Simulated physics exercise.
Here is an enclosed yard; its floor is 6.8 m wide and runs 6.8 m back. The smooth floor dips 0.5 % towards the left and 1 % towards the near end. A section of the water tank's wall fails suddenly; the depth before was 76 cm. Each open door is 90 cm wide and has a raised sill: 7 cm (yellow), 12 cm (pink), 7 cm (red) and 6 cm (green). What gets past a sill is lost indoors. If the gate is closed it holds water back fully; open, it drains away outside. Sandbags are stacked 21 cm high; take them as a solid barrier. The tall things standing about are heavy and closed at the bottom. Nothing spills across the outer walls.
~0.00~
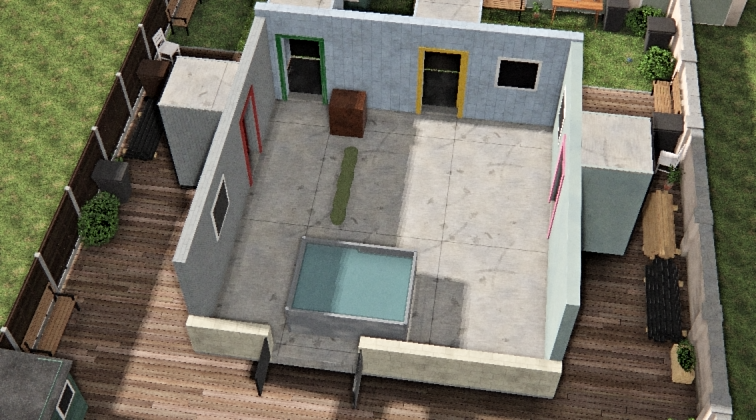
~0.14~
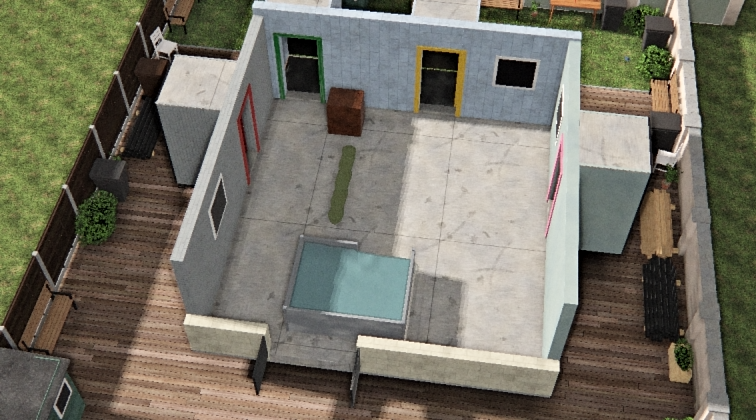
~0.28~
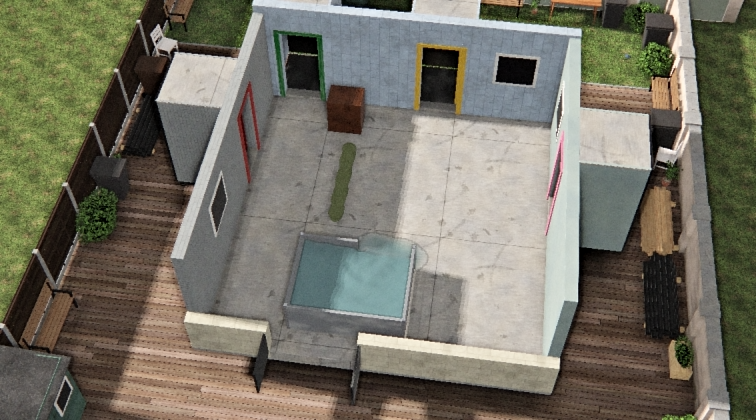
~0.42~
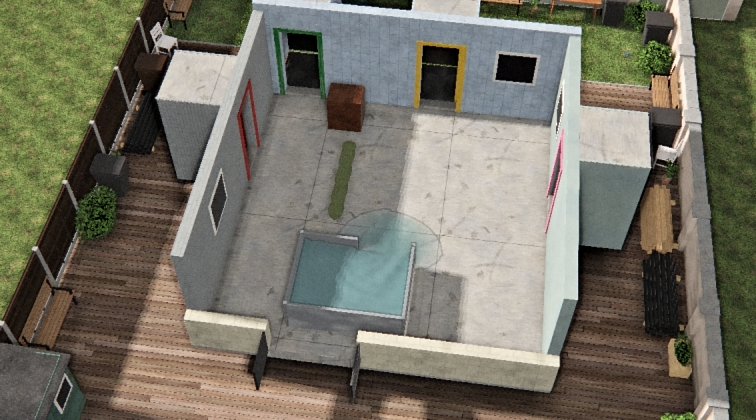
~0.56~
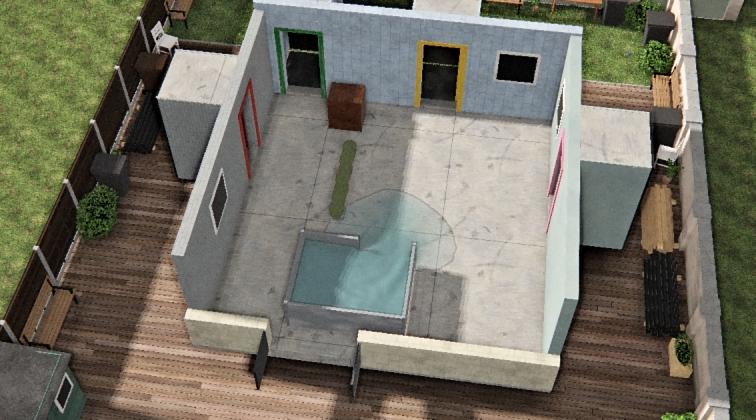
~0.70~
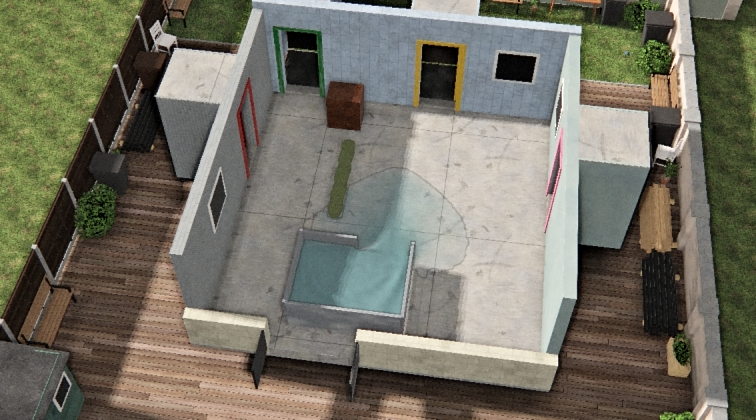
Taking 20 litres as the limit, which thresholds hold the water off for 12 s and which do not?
Within that time: At the yellow door it goes over the limit; at the pink door it does not reach the limit; at the red door it stays under the limit; at the green door it stays under the limit.
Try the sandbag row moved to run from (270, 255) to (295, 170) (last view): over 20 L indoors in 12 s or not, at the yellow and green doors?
Then: Yellow above, green above.
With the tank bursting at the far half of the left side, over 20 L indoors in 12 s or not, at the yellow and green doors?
Then: Yellow below, green above.
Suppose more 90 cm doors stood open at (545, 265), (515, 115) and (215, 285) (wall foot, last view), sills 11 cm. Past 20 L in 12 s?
In turn: Under, past it, under.
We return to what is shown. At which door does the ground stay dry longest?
The red one.
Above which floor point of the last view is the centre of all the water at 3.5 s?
Around (398, 207).
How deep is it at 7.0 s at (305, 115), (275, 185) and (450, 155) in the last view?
Roughly 3, 3 and 8 cm, in turn.
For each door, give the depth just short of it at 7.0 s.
In cm: Yellow 8, pink 8, red 3, green 6.
After 1.4 s water covers 35 % of the floor and is deepest (36 cm) near (394, 255); yellow door 2 cm at the sill, 0 L in, pink door not reached, red door not reached, green door not reached.
After 2.2 s water covers 45 % of the floor and is deepest (34 cm) near (381, 106); yellow door 9 cm at the sill, 44 L in, pink door 13 cm at the sill, 0 L in, red door not reached, green door not reached.
After 3.5 s water covers 50 % of the floor and is deepest (25 cm) near (505, 124); yellow door 16 cm at the sill, 135 L in, pink door 7 cm at the sill, 1 L in, red door 1 cm at the sill, 0 L in, green door 7 cm at the sill, 0 L in.
After 7.0 s water covers 80 % of the floor and is deepest (14 cm) near (362, 161); yellow door 8 cm at the sill, 199 L in, pink door 8 cm at the sill, 1 L in, red door 3 cm at the sill, 0 L in, green door 6 cm at the sill, 5 L in.
After 12.0 s water covers 95 % of the floor and is deepest (13 cm) near (211, 306); yellow door 4 cm at the sill, 202 L in, pink door 4 cm at the sill, 1 L in, red door 4 cm at the sill, 0 L in, green door 4 cm at the sill, 7 L in.
